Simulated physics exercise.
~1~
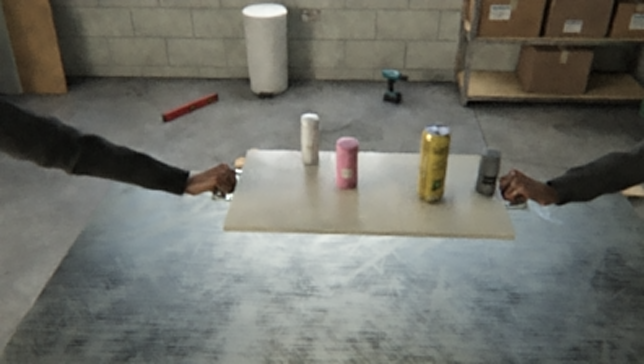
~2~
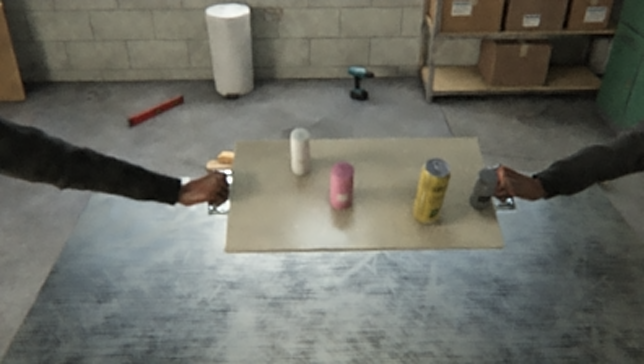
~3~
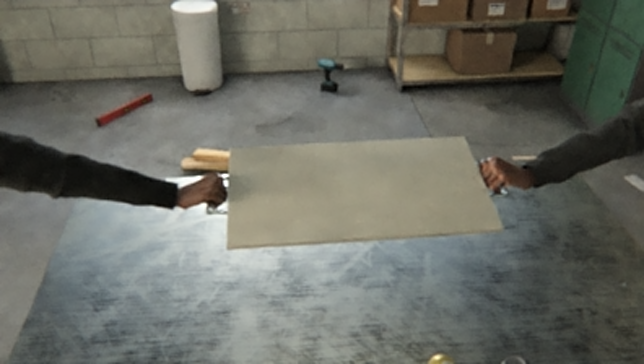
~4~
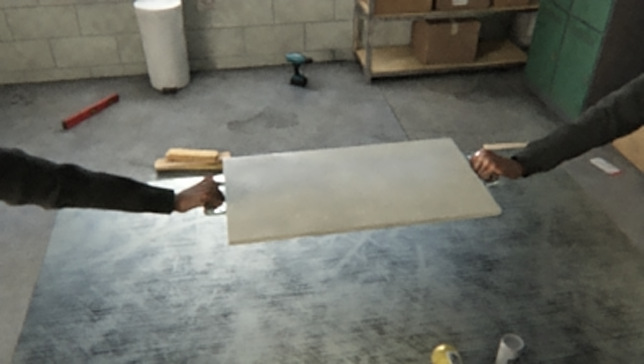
Two dark-sleeved arms reach in from the left and right, holding a flat rimless tray above a wide grey table in a workshop, seen from the front and slightly above. On the tray stand a white shaker, a pink shaker, a yellow can and a grey shaker. The hands tip the near edge down, and all four slide toward it and lean. The yellow can leaves before the white shaker, and soon the tray is bare. Finally the hands still hold the empty tray, with the yellow can on its side and the grey shaker upside down below.
